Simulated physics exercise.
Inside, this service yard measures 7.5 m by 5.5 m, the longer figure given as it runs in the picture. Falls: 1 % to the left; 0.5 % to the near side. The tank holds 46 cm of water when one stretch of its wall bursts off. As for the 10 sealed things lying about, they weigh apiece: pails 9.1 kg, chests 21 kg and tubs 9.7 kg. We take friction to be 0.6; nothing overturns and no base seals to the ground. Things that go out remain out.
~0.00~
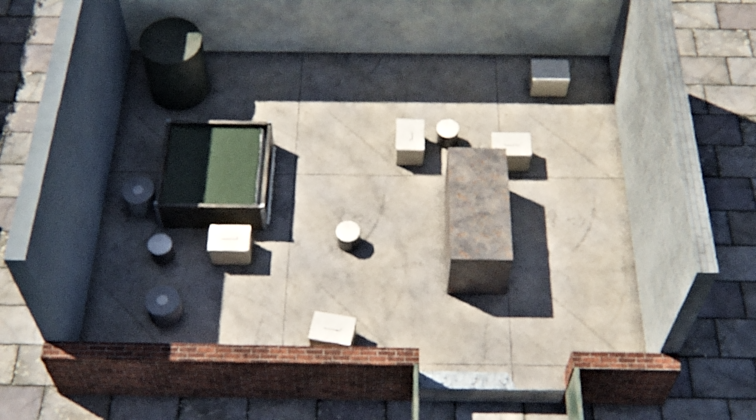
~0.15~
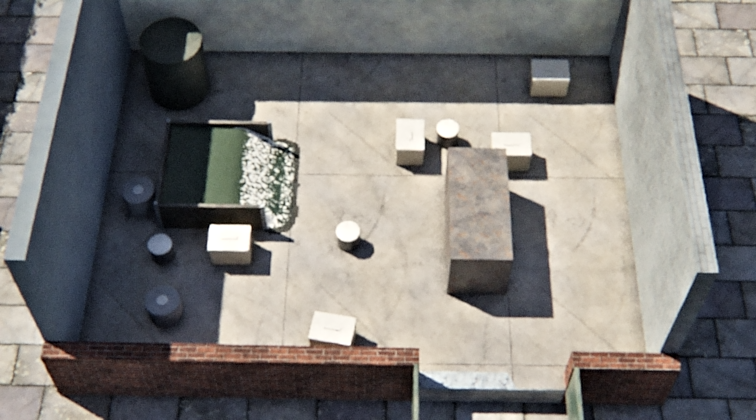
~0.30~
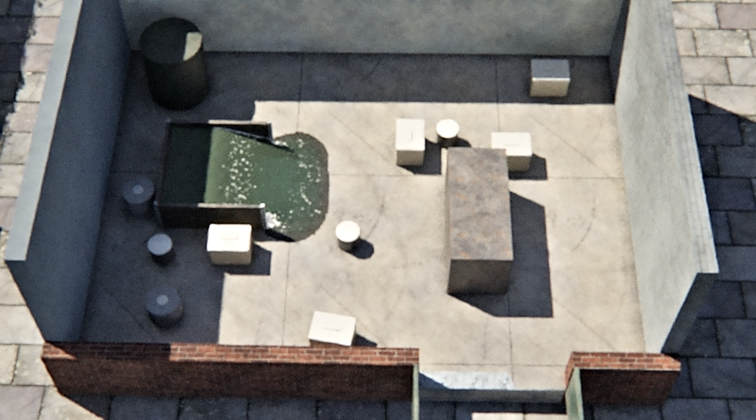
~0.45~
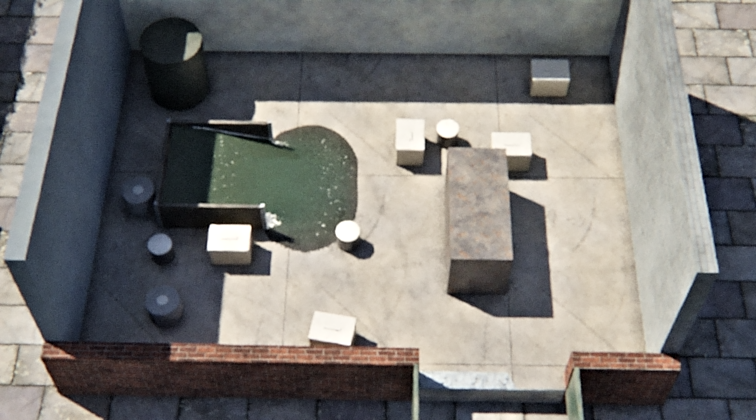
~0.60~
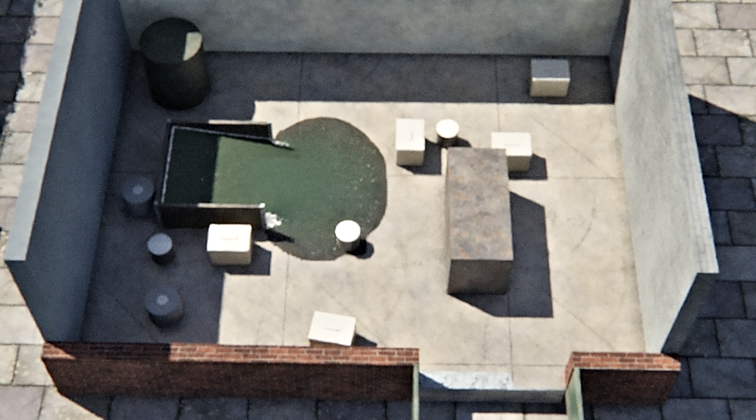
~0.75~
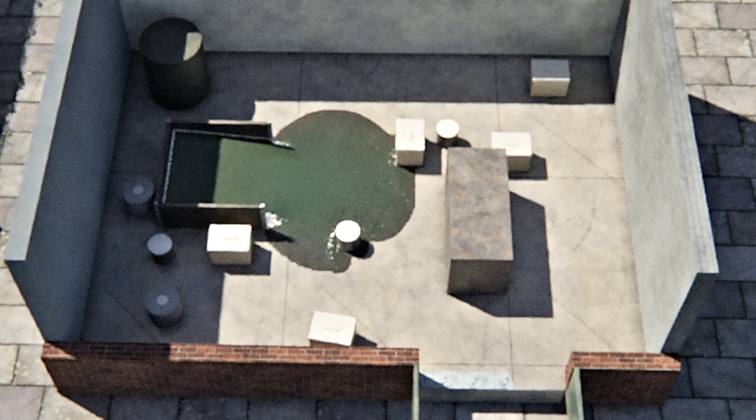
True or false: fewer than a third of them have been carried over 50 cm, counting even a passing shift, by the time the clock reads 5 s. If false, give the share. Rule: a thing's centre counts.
True.
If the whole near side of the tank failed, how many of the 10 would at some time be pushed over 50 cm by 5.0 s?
5.
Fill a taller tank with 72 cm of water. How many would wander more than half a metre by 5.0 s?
Under that setup the answer is 5.
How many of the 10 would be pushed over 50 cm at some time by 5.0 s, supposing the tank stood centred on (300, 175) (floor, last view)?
Result: 3.
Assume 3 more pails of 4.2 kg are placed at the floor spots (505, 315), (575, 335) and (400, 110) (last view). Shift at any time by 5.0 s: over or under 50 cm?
Taking them one by one: It stays within, then it stays within, then it goes beyond.
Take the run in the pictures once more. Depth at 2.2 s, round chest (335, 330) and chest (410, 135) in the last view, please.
I'd estimate 2 cm for the first and 7 cm for the second.
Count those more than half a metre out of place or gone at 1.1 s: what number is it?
The number comes to 0.
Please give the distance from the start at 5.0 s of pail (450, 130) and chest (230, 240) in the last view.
50 cm and 0 cm.
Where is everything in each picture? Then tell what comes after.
The first frame shows a pail at (160, 244), on the bottom; a chest at (229, 238) rests on the ground; water covers 1.9 m2; 0 of 10 have shifted.
The second frame shows a pail at (160, 244), on the bottom; a chest at (229, 238), on the bottom; water covers 2.5 m2; 0 of 10 have shifted.
The third frame shows a pail at (160, 244), on the bottom; a chest at (229, 238), on the bottom; 3.3 m2 under water; 0 of 10 have shifted.
The fourth frame shows a pail at (160, 244) rests on the ground; a chest at (229, 238) rests on the ground; water covers 4.2 m2; 0 of 10 have shifted.
The fifth frame shows a pail at (160, 244) rests on the ground; a chest at (229, 238), on the bottom; water covers 5.2 m2; 0 of 10 have shifted.
The sixth frame shows a pail at (160, 244), on the bottom; a chest at (229, 238), on the bottom; water covers 6.2 m2; 0 of 10 have shifted.
After 1.1 s 0 of 10 are over 50 cm from their spots; 0 afloat.
After 2.2 s 2 of 10 are over 50 cm from their spots; 0 afloat.
After 3.5 s 2 of 10 are over 50 cm from their spots; 0 afloat.
After 5.0 s 2 of 10 are over 50 cm from their spots, and 2 have been at some point; 0 afloat.
